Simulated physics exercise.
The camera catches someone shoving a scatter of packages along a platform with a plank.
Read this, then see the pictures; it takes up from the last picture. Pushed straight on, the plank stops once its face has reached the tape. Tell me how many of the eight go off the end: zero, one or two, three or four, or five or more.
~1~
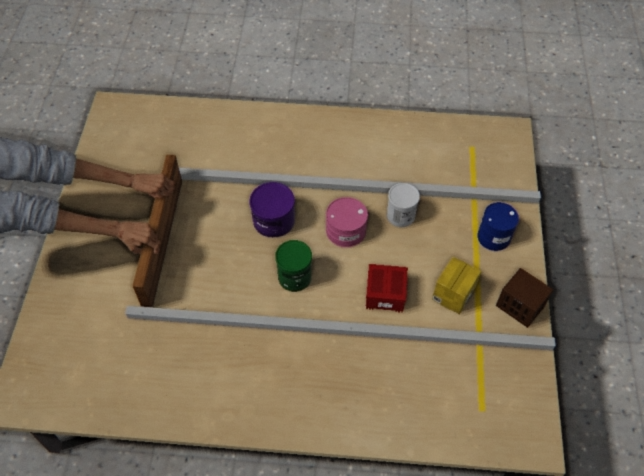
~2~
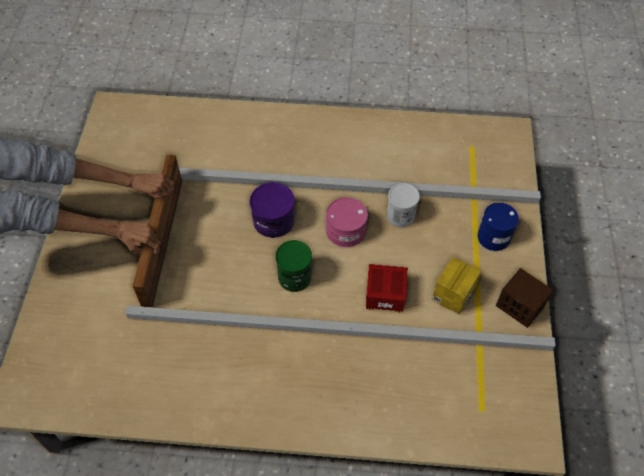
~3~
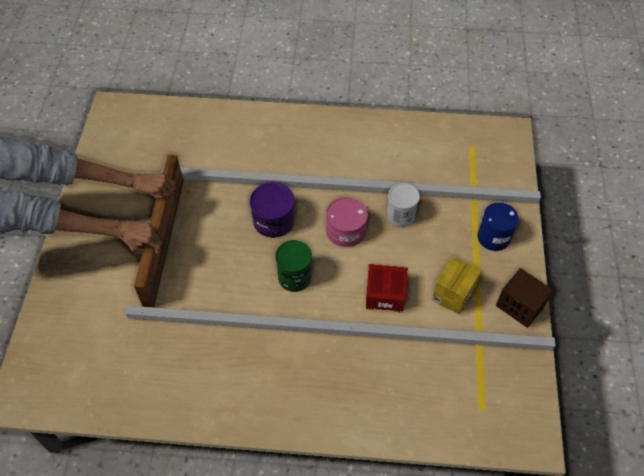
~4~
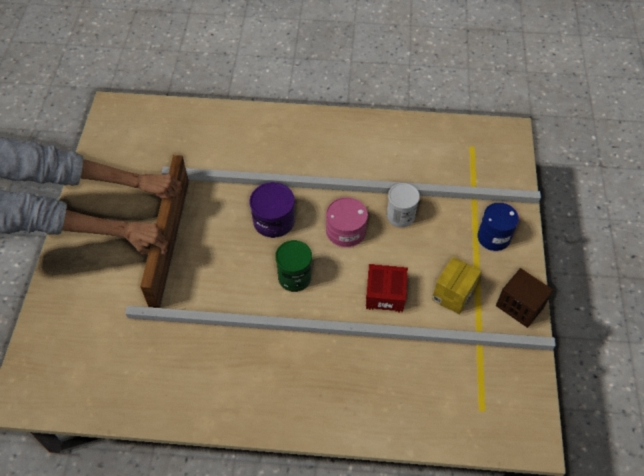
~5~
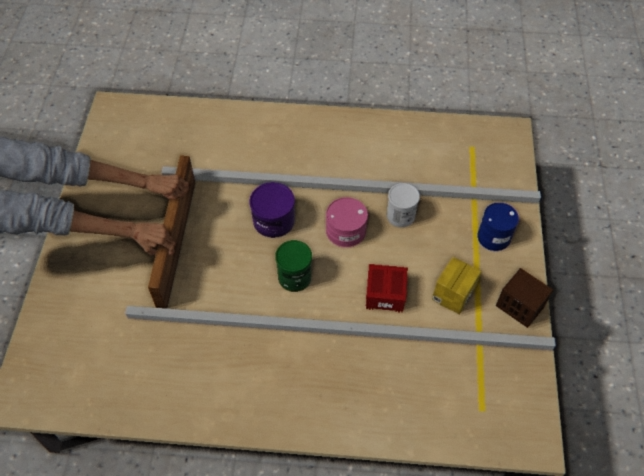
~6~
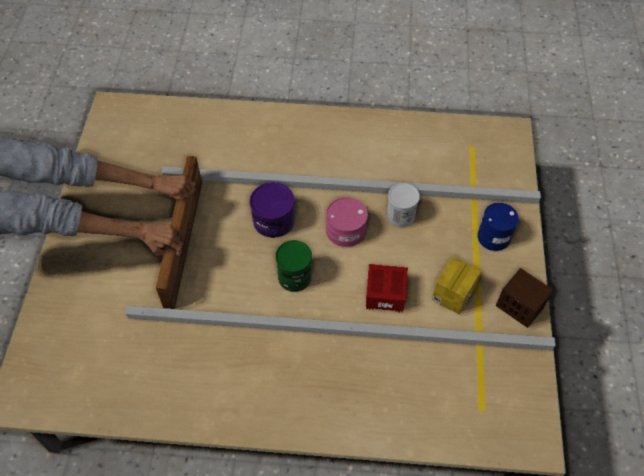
The answer is one or two.
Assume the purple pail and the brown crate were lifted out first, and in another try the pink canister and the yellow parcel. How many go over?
That makes 0 fallen, then 0 fallen in the other try.
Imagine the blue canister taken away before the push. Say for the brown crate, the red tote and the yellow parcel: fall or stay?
I'd say the brown crate gets knocked off, the red tote stays aboard and the yellow parcel stays aboard.
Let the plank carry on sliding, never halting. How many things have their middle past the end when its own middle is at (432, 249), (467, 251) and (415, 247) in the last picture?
0, 1 and 0.
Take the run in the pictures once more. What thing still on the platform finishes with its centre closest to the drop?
Nearest at the end: The blue canister.
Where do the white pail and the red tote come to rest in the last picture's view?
Roughly (492, 202); the other one roughly (500, 314).
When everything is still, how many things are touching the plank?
Contact count: 4.
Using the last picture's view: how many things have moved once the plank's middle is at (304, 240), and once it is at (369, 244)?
3 and 6.
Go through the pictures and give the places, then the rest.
The first frame shows brown crate (524, 298); blue canister (498, 227); yellow parcel (456, 286); plank (159, 229); tape (477, 264).
The second frame shows blue canister (498, 227); purple pail (273, 211).
The third frame shows yellow parcel (456, 286); white pail (402, 206).
The fourth frame shows brown crate (524, 298); plank (166, 230).
The fifth frame shows blue canister (498, 227); green pail (294, 267).
The sixth frame shows brown crate (524, 298); blue canister (498, 227); yellow parcel (456, 286); plank (181, 231); tape (477, 264).
A little later, none off yet; brown crate at rest near (524, 298); blue canister at rest near (498, 227); yellow parcel at rest near (456, 286).
When it is over, the number that fall off is one or two; down, brown crate.
